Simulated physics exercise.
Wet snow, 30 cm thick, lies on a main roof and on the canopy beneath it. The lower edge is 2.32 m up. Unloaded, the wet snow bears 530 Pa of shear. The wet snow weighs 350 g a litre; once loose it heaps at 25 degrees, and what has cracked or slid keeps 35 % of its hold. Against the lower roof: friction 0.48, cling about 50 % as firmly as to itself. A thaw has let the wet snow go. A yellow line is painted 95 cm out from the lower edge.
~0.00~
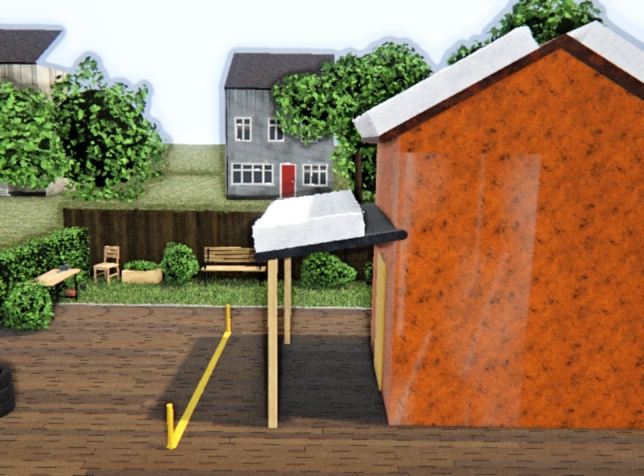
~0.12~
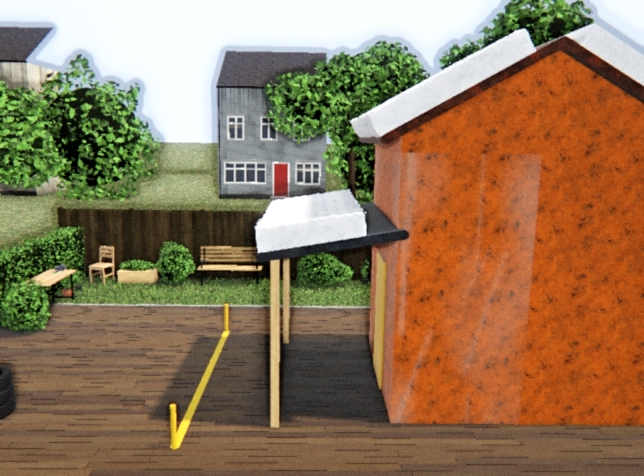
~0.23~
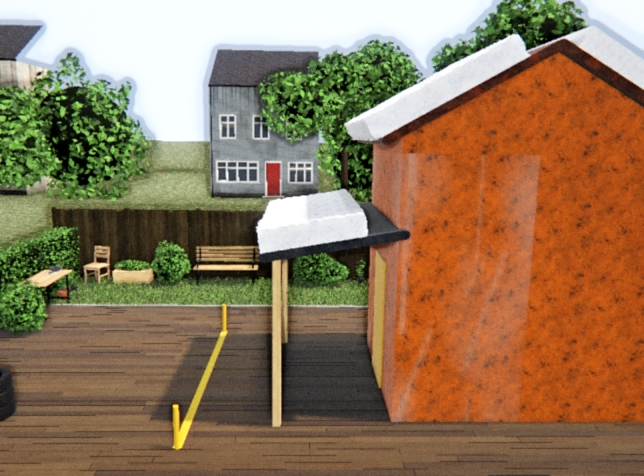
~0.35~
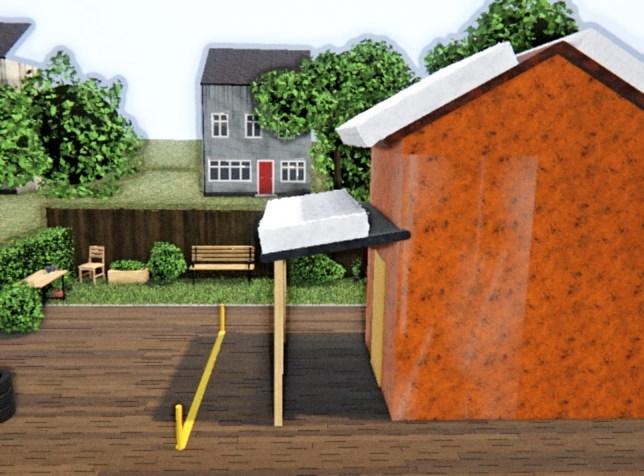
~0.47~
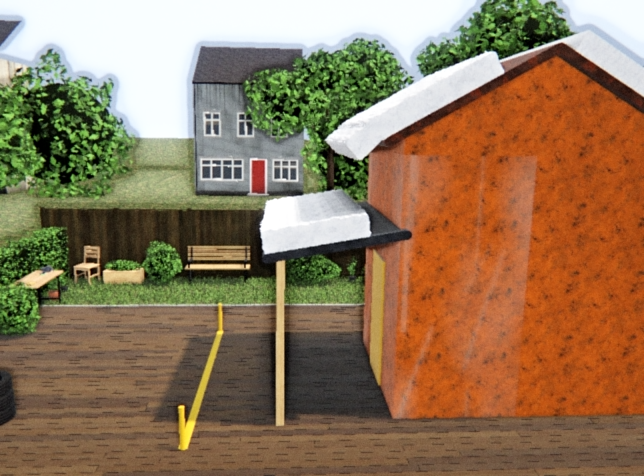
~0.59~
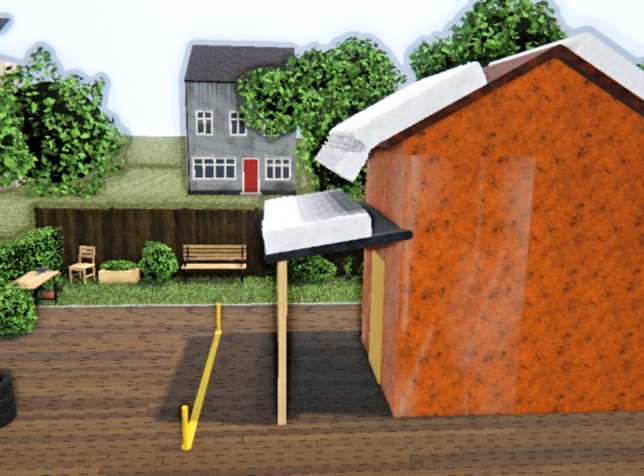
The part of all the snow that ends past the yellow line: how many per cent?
Expect roughly 53 %.
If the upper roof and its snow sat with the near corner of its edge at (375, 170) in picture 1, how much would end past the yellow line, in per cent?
In that case some 30 per cent.
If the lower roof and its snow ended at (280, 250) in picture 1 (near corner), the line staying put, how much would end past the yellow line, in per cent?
Then about 50 %.
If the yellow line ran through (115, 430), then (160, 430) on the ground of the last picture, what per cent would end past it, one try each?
In turn about 30 %, 45 %.
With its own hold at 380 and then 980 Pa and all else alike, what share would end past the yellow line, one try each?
In turn about 55 %, 45 %.
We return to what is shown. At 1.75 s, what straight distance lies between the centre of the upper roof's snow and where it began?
Roughly 4.6 m.
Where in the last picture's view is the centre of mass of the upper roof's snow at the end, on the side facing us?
At about (125, 390).
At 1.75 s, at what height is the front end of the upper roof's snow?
Some 0.0 m.
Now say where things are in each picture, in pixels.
Leading edge of the wet snow at (378, 111), in the first picture.
Leading edge of the wet snow at (378, 113), its middle shifted 2.6 cm, 1 % of it past the upper edge, in one piece, in the second picture.
Leading edge of the wet snow at (373, 118), its middle shifted 10 cm, 5 % of it past the upper edge, in one piece, in the third picture.
Leading edge of the wet snow at (365, 136), its middle shifted 23 cm, 11 % of it past the upper edge, in one piece, in the fourth picture.
Leading edge of the wet snow at (354, 134), its middle shifted 42 cm, 20 % of it past the upper edge, cracking, in the fifth picture.
Leading edge of the wet snow at (341, 158), its middle shifted 66 cm, 32 % of it past the upper edge, cracking, in the sixth picture.
After 1.12 s, none is below the lower edge and 0 % is past the line.
After 1.75 s, 59 % is below the lower edge and 40 % is past the line.
After 2.37 s, 63 % is below the lower edge and 53 % is past the line.
After 3.00 s, 63 % is below the lower edge and 53 % is past the line.
After 3.10 s, at the end, 63 % is below the lower edge and 53 % is past the line.
